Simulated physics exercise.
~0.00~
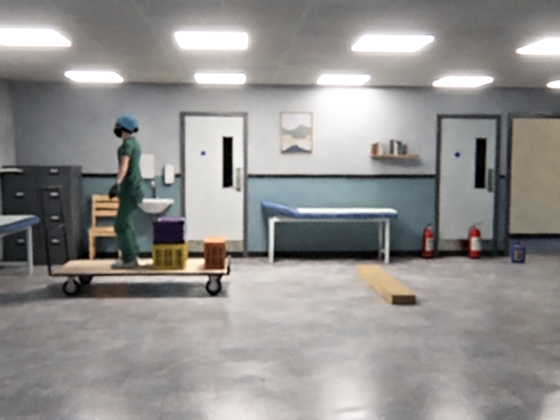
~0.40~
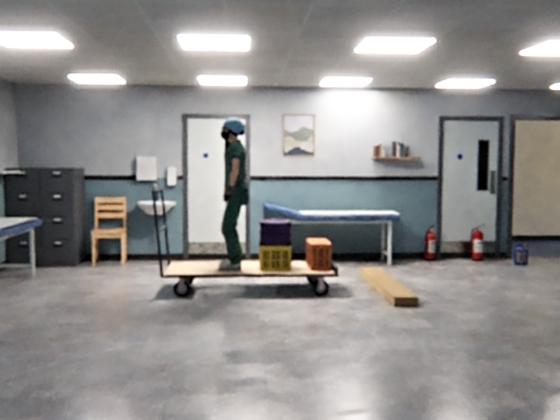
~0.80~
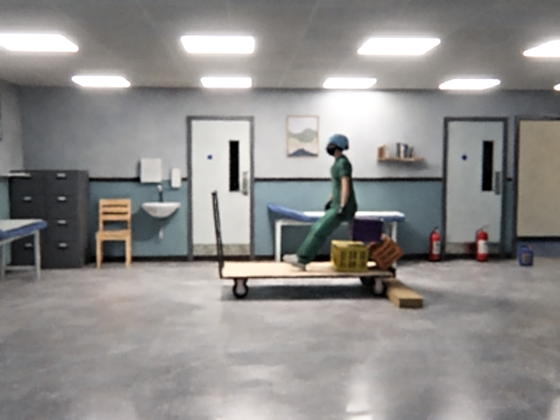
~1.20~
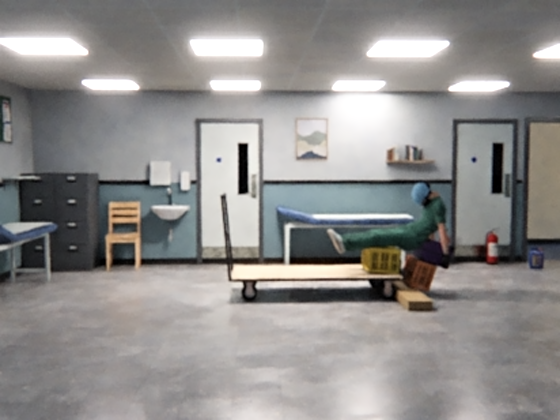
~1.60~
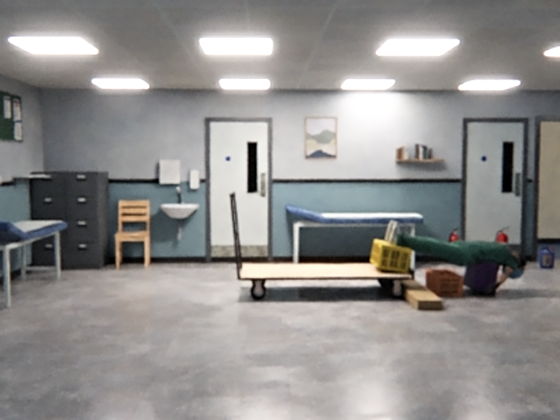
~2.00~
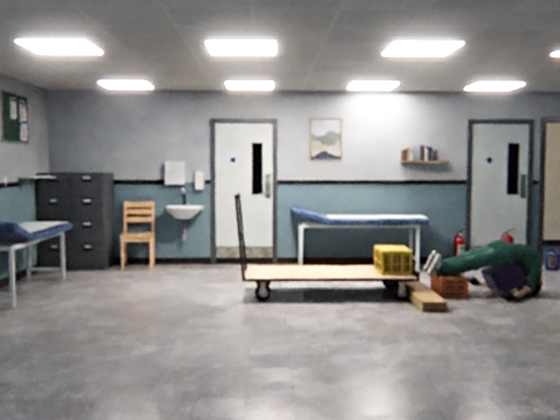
In a clinic-like room with grey cabinets, a sink and a padded couch, a figure in green scrubs and a blue cap stands on a flatbed trolley rolling right. A purple suitcase, a yellow crate and an orange crate sit ahead of the rider. The trolley reaches a wooden kerb and stops, and the rider tips forward as the orange crate leans over the front. The rider, suitcase and orange crate pitch off together. The figure ends folded face down on the floor by the suitcase, the orange crate lies on its side, and the yellow crate stays aboard.
